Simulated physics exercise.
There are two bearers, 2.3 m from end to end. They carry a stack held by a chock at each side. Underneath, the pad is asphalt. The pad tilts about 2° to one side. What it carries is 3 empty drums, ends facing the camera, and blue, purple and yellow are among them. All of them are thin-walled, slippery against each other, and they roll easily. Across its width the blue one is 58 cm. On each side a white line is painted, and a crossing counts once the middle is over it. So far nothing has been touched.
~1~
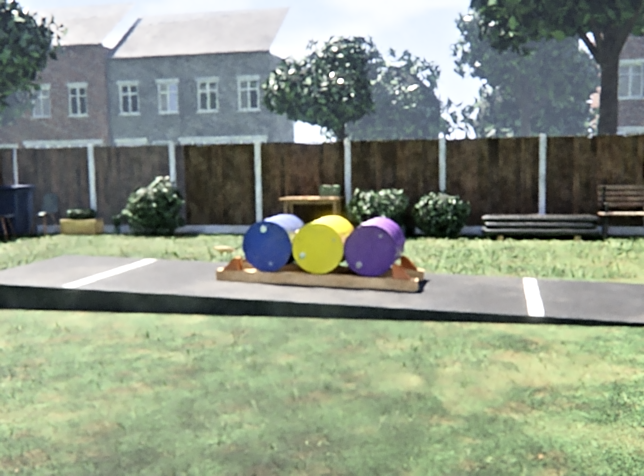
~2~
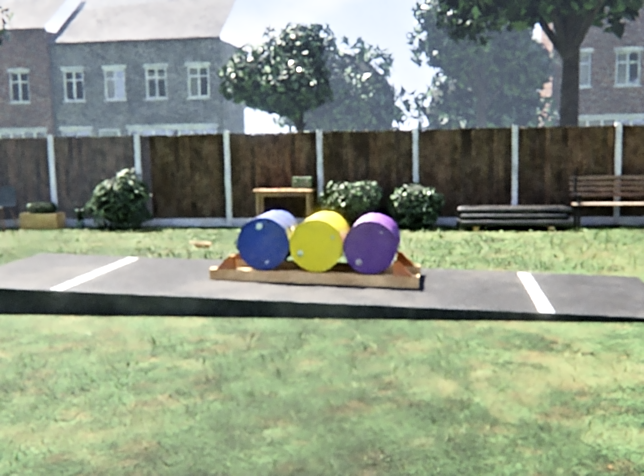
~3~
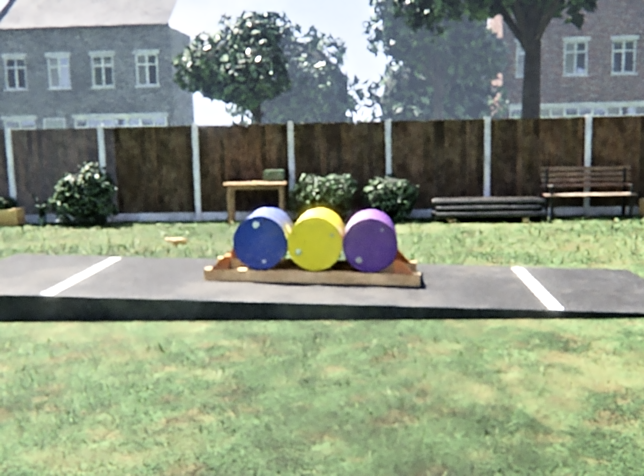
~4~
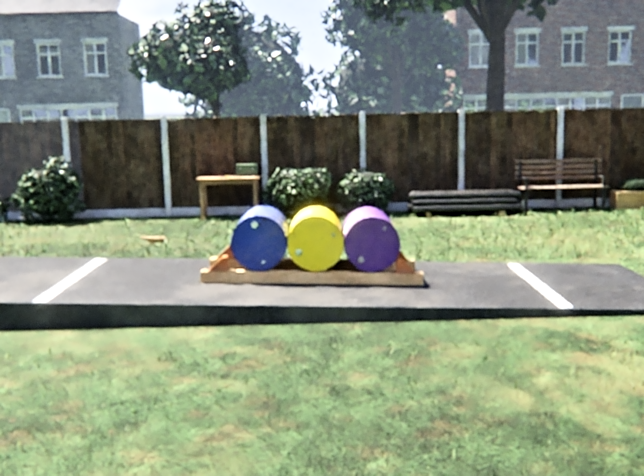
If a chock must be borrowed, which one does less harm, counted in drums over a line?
Go with the left side.
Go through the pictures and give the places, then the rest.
In the first picture, blue (266, 246), purple (369, 251), yellow (317, 249); the pad slopes 2° down to the right; 3 of the 3 form the bottom row; all still.
In the second picture, blue (263, 244), purple (370, 248), yellow (316, 246); at rest.
In the third picture, blue (260, 243), purple (370, 246), yellow (315, 245); both chocks in; lines at (107, 274) and (533, 298); all still.
In the fourth picture, blue (259, 244), purple (373, 245), yellow (316, 244); all still.
Chock on the left freed, after 0.9 s, blue is on the bearers, 60 cm from the bearers' left end; purple is on the bearers, 55 cm from the bearers' right end; yellow is on the bearers, 110 cm from the bearers' right end; 0 over a line so far.
Chock on the left freed, at the end, blue is on the bearers, 60 cm from the bearers' left end; purple is on the bearers, 55 cm from the bearers' right end; yellow is on the bearers, 110 cm from the bearers' right end; 0 over a line so far.
Chock on the right freed, after 3.7 s, blue is on the bearers, 110 cm from the bearers' left end, rolling right; purple is off the bearers, 120 cm short of the right line, rolling right; yellow is on the bearers, 60 cm from the bearers' right end, rolling right; 0 over a line so far.
Chock on the right freed, at the end, blue is past the right line; purple is past the right line; yellow is past the right line; 3 over a line so far.
